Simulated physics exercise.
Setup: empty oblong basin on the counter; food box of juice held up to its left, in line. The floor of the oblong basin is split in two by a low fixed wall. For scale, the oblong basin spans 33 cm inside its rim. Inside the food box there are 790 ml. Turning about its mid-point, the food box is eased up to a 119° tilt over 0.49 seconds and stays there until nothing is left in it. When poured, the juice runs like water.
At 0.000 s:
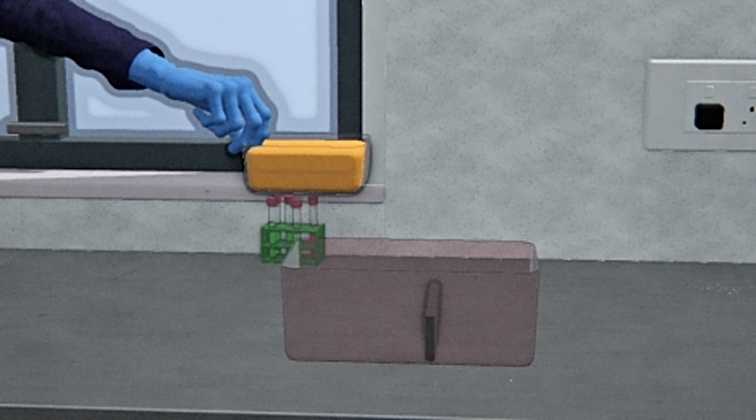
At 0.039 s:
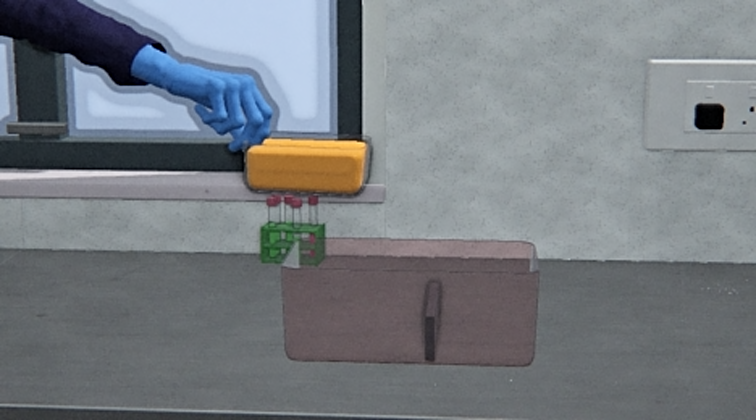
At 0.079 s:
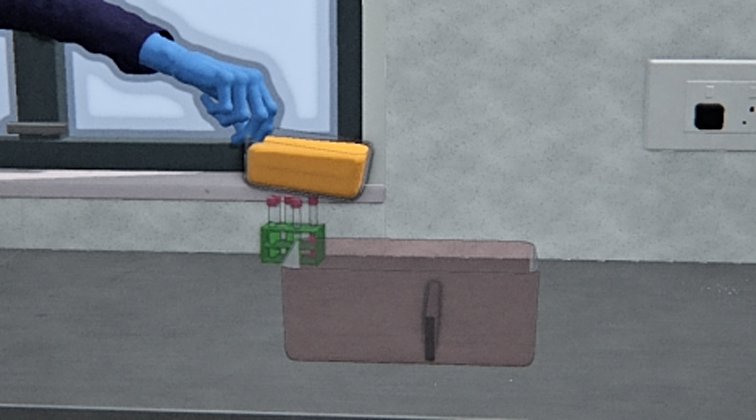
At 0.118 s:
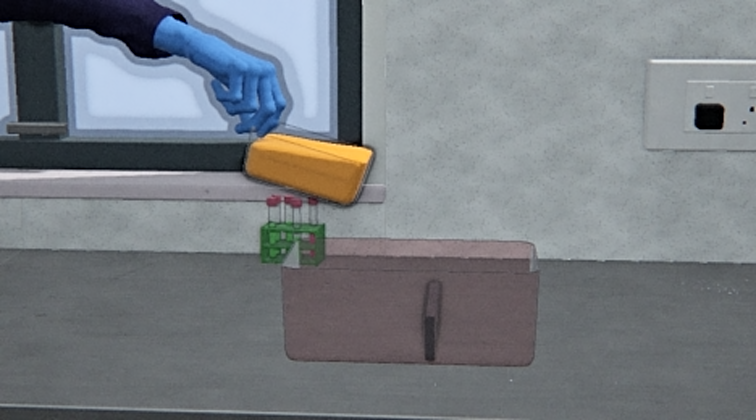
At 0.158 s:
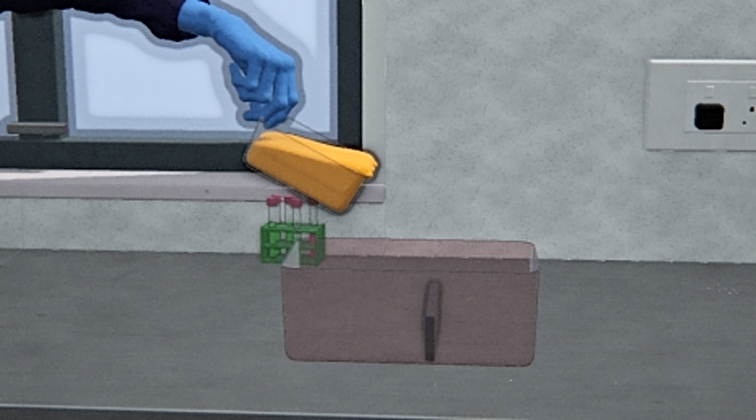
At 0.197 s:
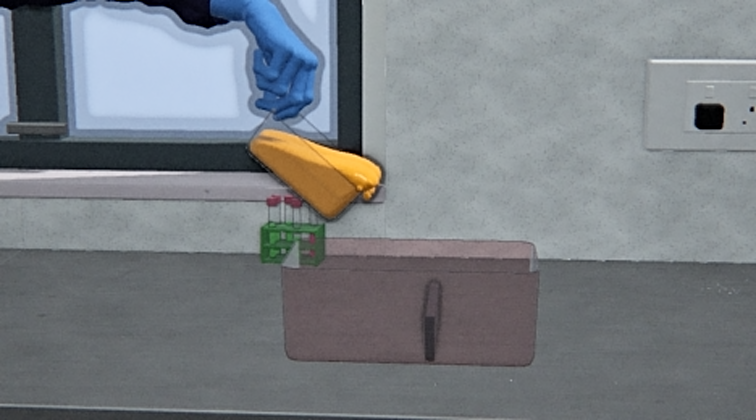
At first, a blue hand holds an orange food box nearly level above a small green rack, up and to the left of an empty pinkish oblong basin. The box then tilts steadily clockwise as the hand shifts right, and orange juice bulges over its lowered right edge.
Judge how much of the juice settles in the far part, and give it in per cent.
Some 6 per cent settles in the far part.
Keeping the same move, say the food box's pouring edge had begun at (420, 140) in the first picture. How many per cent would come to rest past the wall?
In that case roughly 60 per cent.
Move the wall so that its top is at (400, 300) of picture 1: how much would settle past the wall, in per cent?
Estimate: About 40 percent.
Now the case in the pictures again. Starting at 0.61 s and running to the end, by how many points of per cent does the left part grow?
6 %.
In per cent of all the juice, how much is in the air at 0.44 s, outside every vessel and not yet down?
Some 9 per cent.
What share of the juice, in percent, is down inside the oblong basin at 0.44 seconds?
82 %, give or take.
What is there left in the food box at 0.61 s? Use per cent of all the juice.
I'd estimate some 0 per cent.
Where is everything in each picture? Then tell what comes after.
The first picture shows tilt 0°; pouring edge (367, 142); surface from (252, 146) to (366, 147); the oblong basin's rim runs from (289, 253) to (536, 258); the wall's top is at (432, 300).
The second picture shows tilt 2°; pouring edge (368, 144); surface from (253, 145) to (366, 148).
The third picture shows tilt 8°; pouring edge (369, 150); surface from (255, 142) to (368, 151).
The fourth picture shows tilt 16°; pouring edge (371, 159); surface from (256, 140) to (370, 155).
The fifth picture shows tilt 28°; pouring edge (370, 172); surface from (257, 138) to (362, 160); 4 per cent is over the edge.
The sixth picture shows tilt 41°; pouring edge (366, 186); surface from (256, 134) to (348, 162); 11 per cent is over the edge.
By 0.44 s the tilt is 115° and 8 per cent is still to pour, 83 is left of the wall and 0 right of it.
By 0.61 s the tilt is 119° and 0 per cent is still to pour, 84 is left of the wall and 1 right of it.
By 0.79 s the tilt is 119° and 0 per cent is still to pour, 90 is left of the wall and 6 right of it.
By 0.99 s the tilt is 119° and 0 per cent is still to pour, 90 is left of the wall and 6 right of it.
At rest 90 per cent lies left of the wall, 6 right of it and 4 outside.
